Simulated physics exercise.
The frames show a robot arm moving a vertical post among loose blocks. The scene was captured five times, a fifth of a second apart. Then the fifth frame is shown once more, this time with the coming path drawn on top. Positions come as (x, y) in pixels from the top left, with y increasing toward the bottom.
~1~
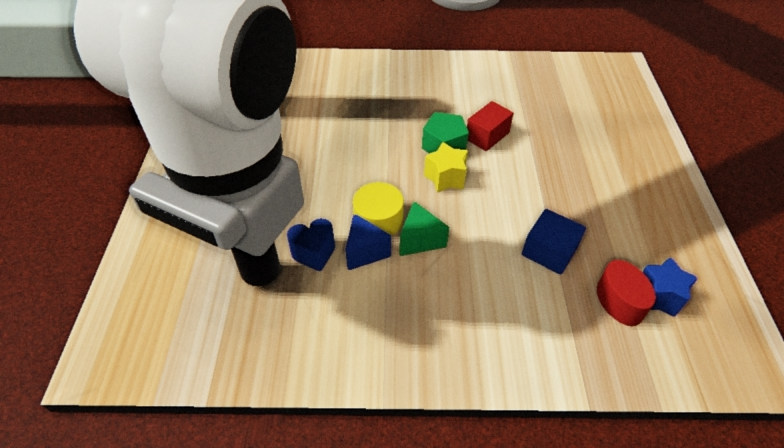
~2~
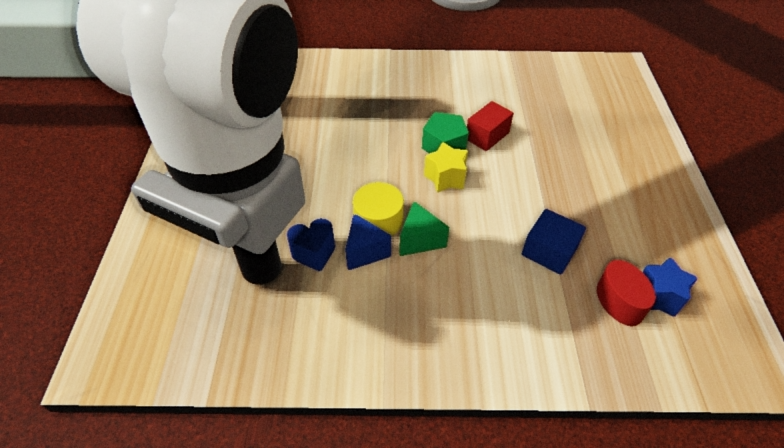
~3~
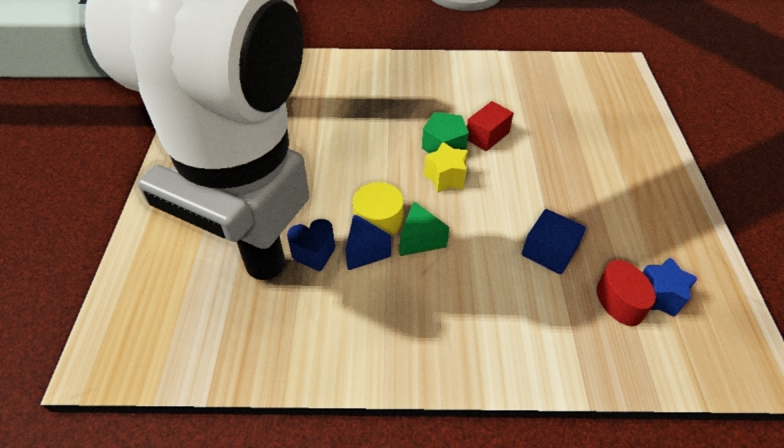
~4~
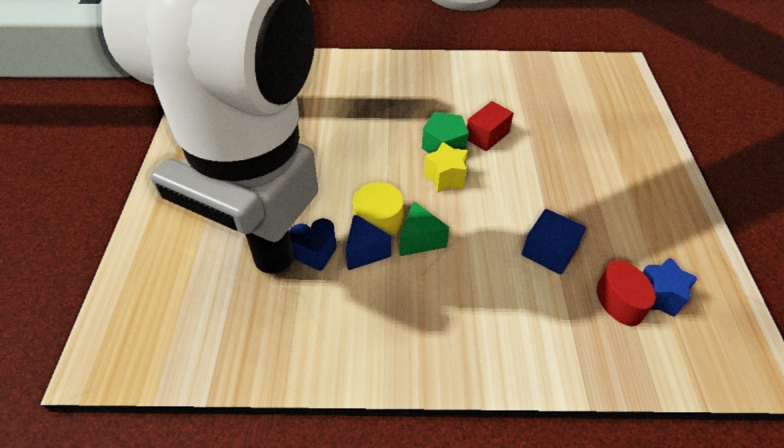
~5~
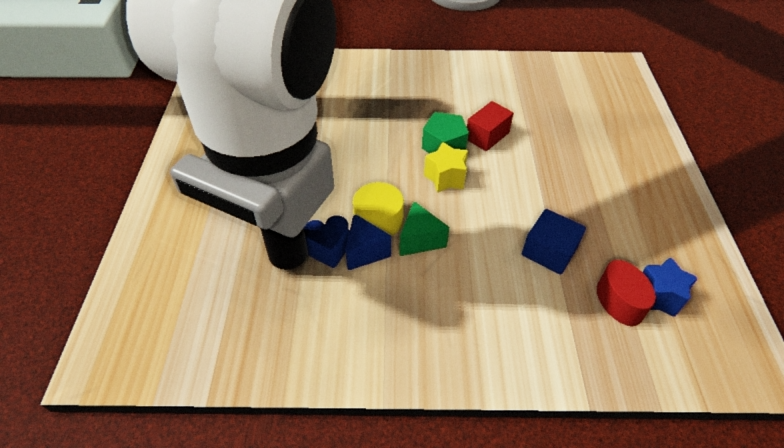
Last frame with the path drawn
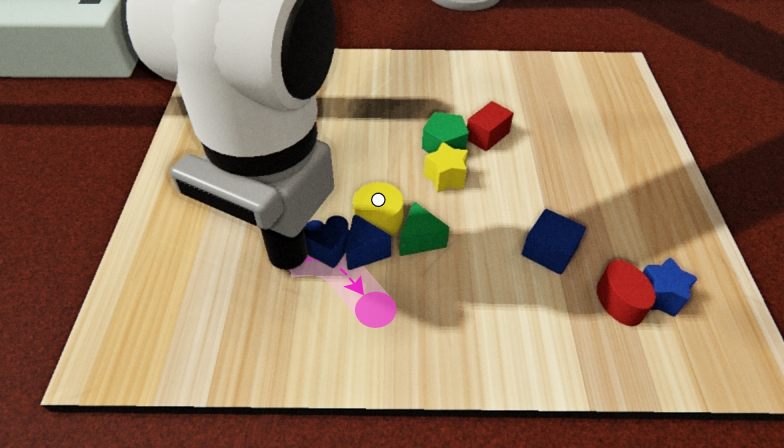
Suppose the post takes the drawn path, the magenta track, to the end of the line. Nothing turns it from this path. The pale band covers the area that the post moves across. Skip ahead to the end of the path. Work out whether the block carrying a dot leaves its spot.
That block slides.
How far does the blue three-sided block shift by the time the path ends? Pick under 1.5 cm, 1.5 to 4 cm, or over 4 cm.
The blue three-sided block ends up a moderate distance away, 1.5 to 4 cm.
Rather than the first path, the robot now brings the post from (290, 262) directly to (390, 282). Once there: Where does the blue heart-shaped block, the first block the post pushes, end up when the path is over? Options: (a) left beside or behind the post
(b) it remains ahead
(a)
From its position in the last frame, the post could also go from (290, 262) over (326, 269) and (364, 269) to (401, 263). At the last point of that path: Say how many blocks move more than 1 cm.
Of all the blocks, three or more travel more than a centimetre.
The line goes from (290, 262) through (327, 262) and (353, 282) to (376, 309); the dot is on the yellow cylinder.
What follows on the original path. One third of the way, post (328, 255); blue heart-shaped block (352, 220); blue three-sided block (379, 235), turned 15° clockwise; yellow cylinder (389, 195).
Two thirds of the way, post (353, 276); blue heart-shaped block (352, 220); blue three-sided block (385, 242), turned 15° anticlockwise; yellow cylinder (389, 195); green three-sided block (425, 219).
At the end, post (376, 302); blue heart-shaped block (352, 220); blue three-sided block (387, 245), turned 30° anticlockwise; yellow cylinder (389, 195); green three-sided block (425, 219).
